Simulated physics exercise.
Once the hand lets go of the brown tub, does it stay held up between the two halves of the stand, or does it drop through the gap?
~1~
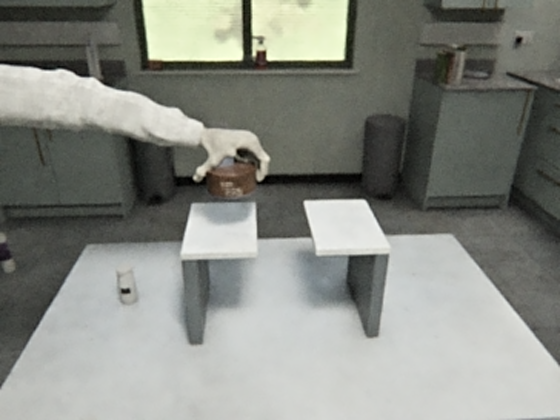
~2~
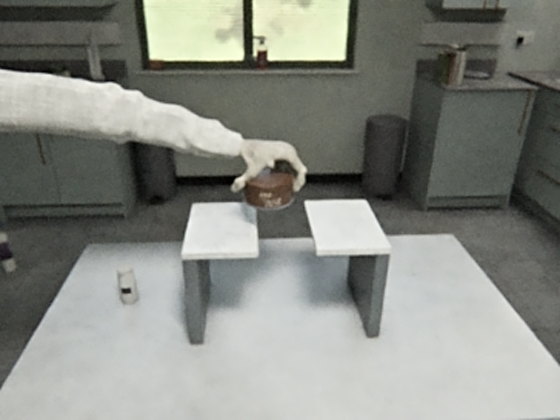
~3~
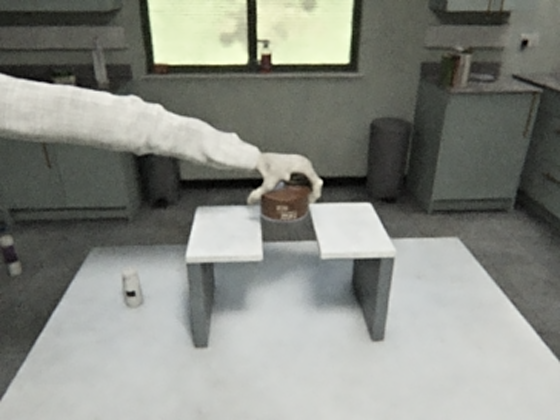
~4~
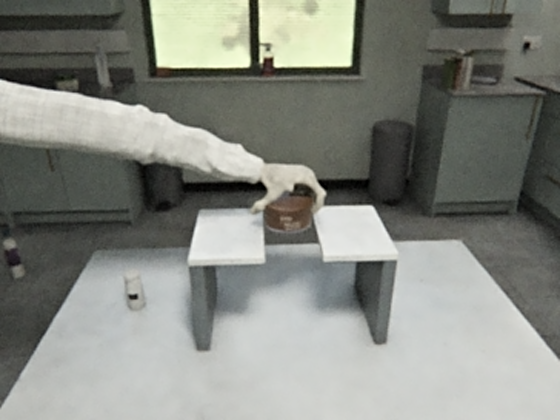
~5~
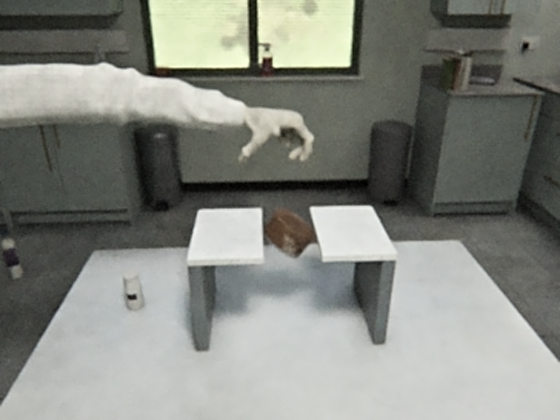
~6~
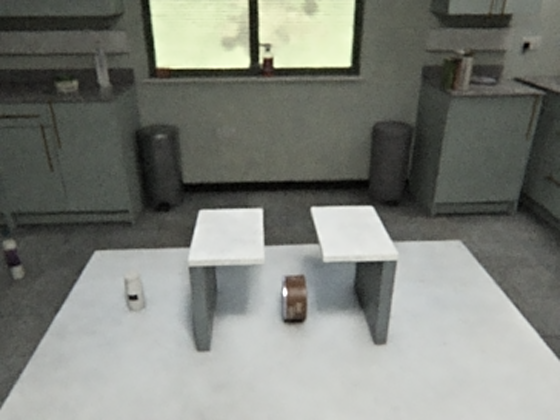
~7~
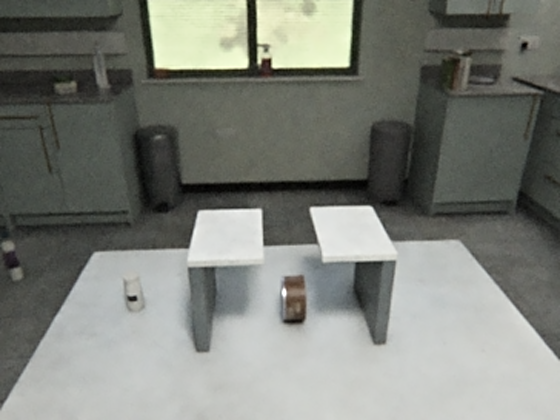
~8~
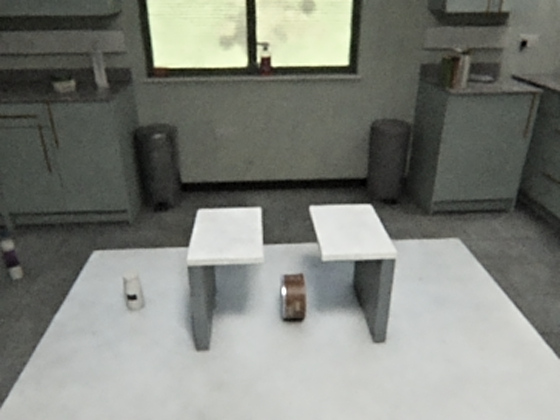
It drops through the gap, tipping as it goes, and comes to rest on its side on the table between the legs of the stand.
The clip opens on a white-sleeved arm reaching in from the left, its hand holding a brown tub above the left half of a stand with a gap in its white top. The hand carries the tub to the right until it is over the gap, then lowers it between the two edges. It lets go and draws back, and the tub tips over as it drops into the opening. The tub ends up on its side on the table between the grey legs and stays there, while a small white shaker stands undisturbed on the left.
